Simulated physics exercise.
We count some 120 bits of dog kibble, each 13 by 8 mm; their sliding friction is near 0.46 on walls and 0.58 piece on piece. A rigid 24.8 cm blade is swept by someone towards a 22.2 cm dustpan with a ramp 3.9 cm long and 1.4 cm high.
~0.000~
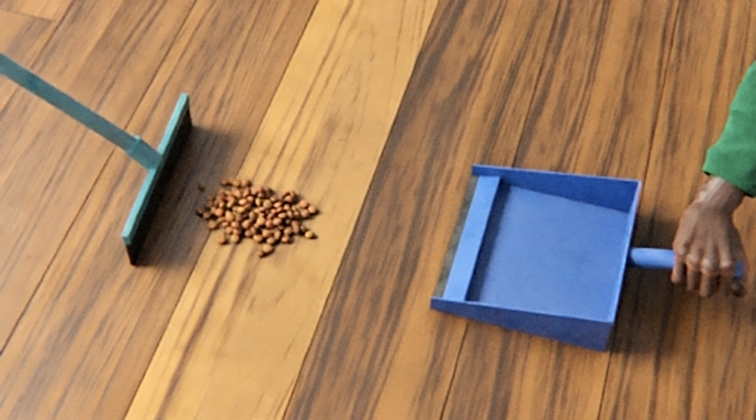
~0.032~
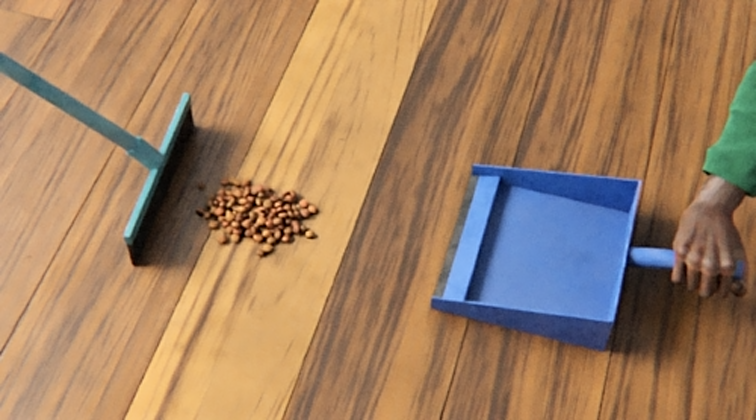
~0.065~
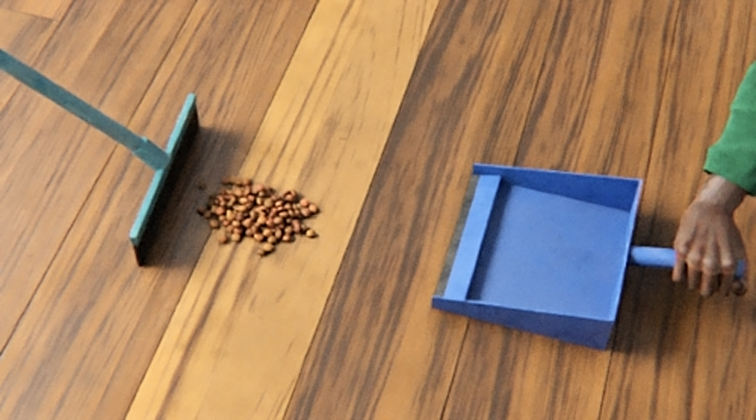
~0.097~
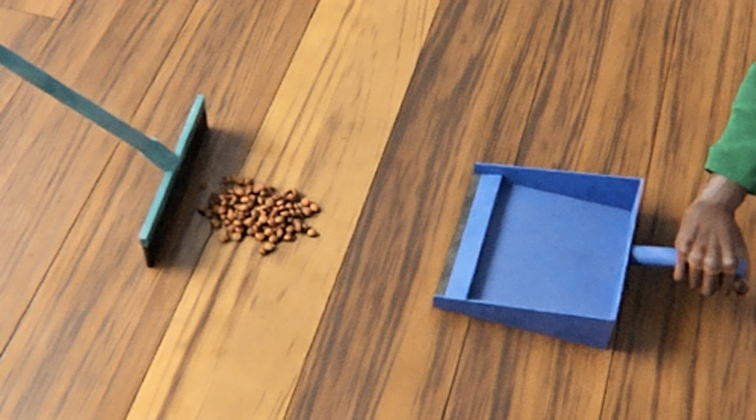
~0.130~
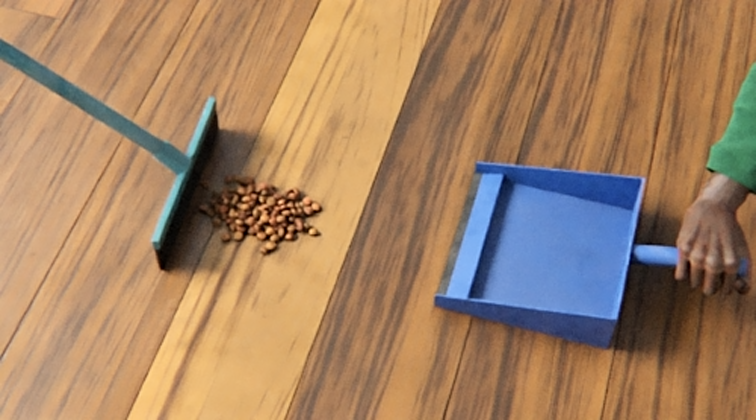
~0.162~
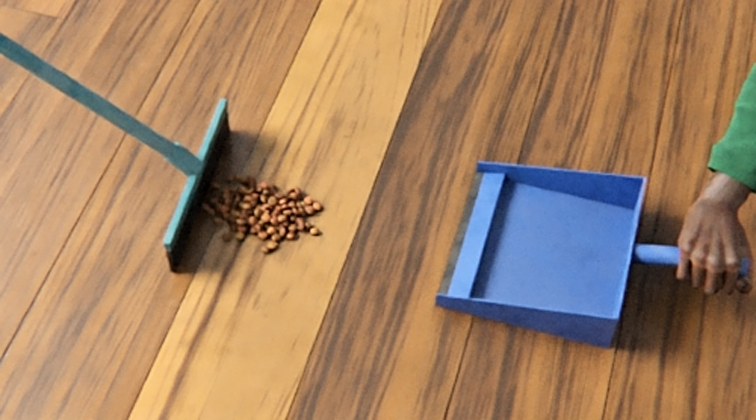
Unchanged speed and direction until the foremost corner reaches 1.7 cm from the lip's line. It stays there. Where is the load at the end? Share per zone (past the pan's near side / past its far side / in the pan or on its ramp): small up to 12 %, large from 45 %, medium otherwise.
Near side - small; far side - small; pan - medium.
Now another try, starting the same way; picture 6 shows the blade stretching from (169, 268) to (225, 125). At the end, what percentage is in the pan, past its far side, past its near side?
The pan gets 0, the far side 0 and the near side 40.
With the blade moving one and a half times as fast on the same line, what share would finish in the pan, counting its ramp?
Some 45 %.
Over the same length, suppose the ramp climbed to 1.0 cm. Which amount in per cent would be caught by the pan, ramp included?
40 %.
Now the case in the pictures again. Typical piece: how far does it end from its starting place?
Near 26 cm.
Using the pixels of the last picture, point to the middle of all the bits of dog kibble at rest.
I'd say roughly (448, 254).
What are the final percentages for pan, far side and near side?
In per cent - near side 5, far side 0, pan 35.
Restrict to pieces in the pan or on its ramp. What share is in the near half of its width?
Roughly 80 percent.
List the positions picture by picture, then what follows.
In the first picture, blade from (127, 239) to (185, 101), moved 0.0 cm, 0 of the pieces shifted so far; middle of the pieces at (253, 210); pan at (548, 263).
In the second picture, blade from (129, 239) to (187, 101), moved 0.2 cm, 0 of the pieces shifted so far; middle of the pieces at (253, 210).
In the third picture, blade from (135, 240) to (193, 102), moved 0.9 cm, 0 of the pieces shifted so far; middle of the pieces at (254, 209).
In the fourth picture, blade from (145, 242) to (202, 103), moved 2.1 cm, 0 of the pieces shifted so far; middle of the pieces at (255, 208).
In the fifth picture, blade from (157, 244) to (213, 105), moved 3.6 cm, 0 of the pieces shifted so far; middle of the pieces at (256, 208).
In the sixth picture, blade from (169, 246) to (224, 107), moved 5.0 cm, 1 of the pieces shifted so far; middle of the pieces at (258, 207); pan at (553, 260). Its pace works out near 0.45 m/s.
After 0.51 s, middle of the blade 19 cm from the lip; 0 % over the lip, far side 0 %, near side 5 %.
After 0.74 s, middle of the blade 9 cm from the lip; 0 % over the lip, far side 0 %, near side 5 %.
After 1.08 s, middle of the blade 3 cm from the lip; 35 % over the lip, far side 0 %, near side 5 %.
By 1.5 s all is still; near side 5 %, far side 0 %, pan 35 %, in front of the lip or behind the blade 55 %.
